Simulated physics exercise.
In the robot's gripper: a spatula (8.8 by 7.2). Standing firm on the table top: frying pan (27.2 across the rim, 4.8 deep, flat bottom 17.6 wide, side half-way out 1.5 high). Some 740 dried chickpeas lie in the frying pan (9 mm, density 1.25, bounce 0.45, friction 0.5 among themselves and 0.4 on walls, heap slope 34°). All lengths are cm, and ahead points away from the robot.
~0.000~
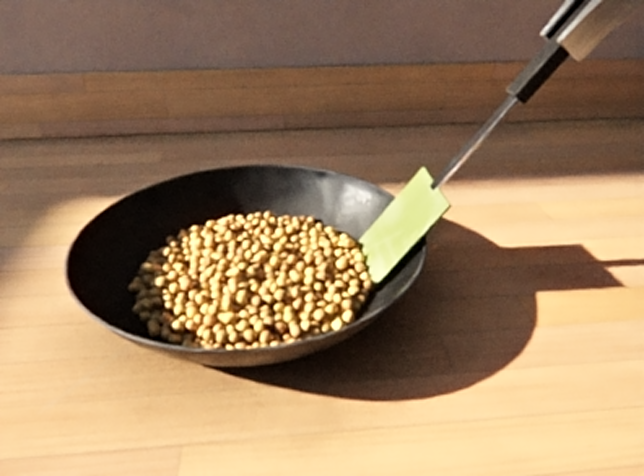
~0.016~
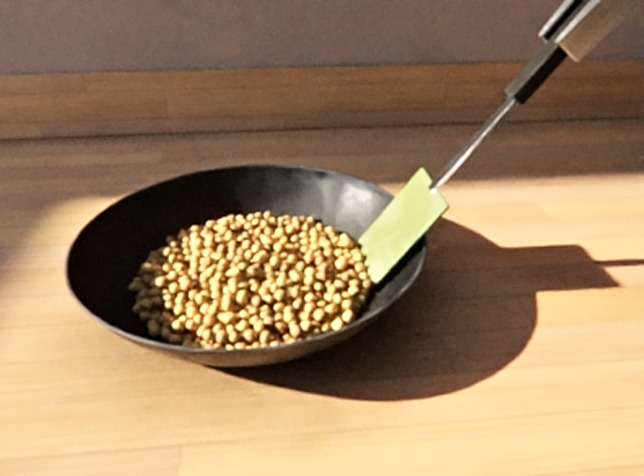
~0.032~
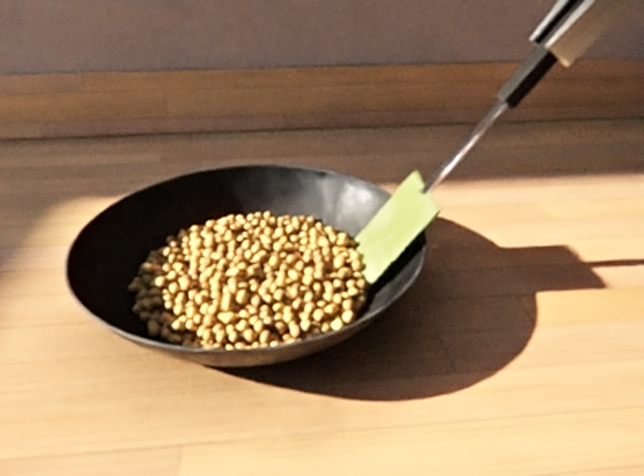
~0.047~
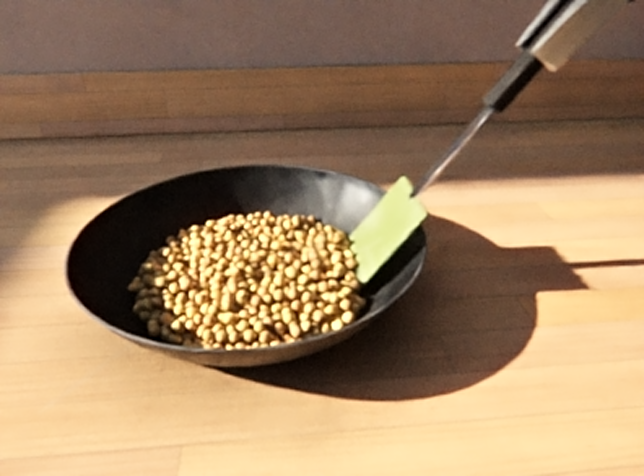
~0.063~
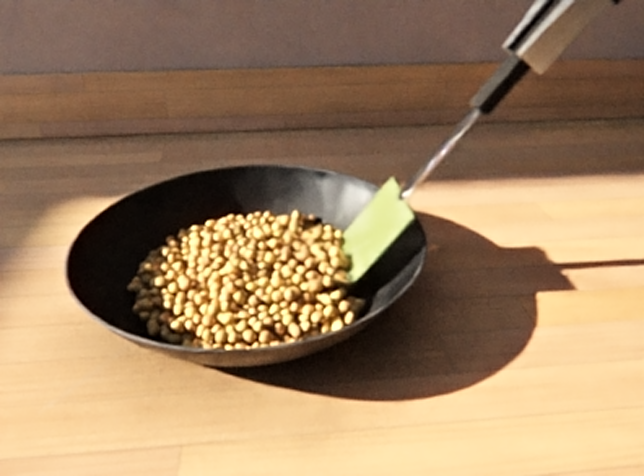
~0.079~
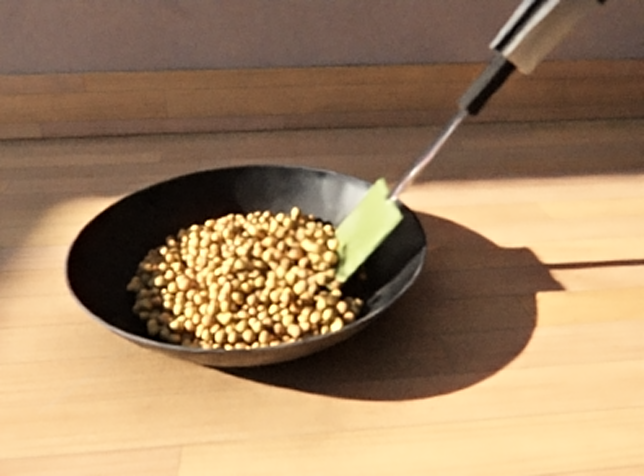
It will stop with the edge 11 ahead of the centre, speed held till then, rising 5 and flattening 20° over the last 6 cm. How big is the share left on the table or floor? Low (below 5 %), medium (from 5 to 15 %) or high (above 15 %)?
Answer: Medium; from 5 to 15 % of the dried chickpeas finish on the table or floor.
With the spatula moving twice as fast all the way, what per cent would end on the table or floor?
Then about 25 per cent.
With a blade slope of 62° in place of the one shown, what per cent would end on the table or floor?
In that case some 10 per cent.
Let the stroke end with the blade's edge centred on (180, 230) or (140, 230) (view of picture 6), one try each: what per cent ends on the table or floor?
About 0 and 5 per cent.
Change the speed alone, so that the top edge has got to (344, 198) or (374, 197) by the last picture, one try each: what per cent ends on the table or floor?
About 20 and 15 per cent.
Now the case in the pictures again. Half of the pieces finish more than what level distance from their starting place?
Roughly 3 cm.
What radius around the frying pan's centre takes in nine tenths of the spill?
Roughly 45 cm.
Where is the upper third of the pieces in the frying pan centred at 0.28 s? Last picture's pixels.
Around (149, 255).
After 0.18 s, sloping 53°, highest piece 4 above the table; 741 in the frying pan.
After 0.28 s, sloping 47°, highest piece 5 above the table; 741 in the frying pan.
After 0.54 s, sloping 33°, highest piece 7 above the table; 665 in the frying pan, 40 on the table or floor, 36 on the blade or in flight.
After 1.59 s, sloping 33°, highest piece 4 above the table; 665 in the frying pan, 76 on the table or floor.
In the end, 665 in the frying pan, 76 on the table or floor. That is 10 % on the table or floor.
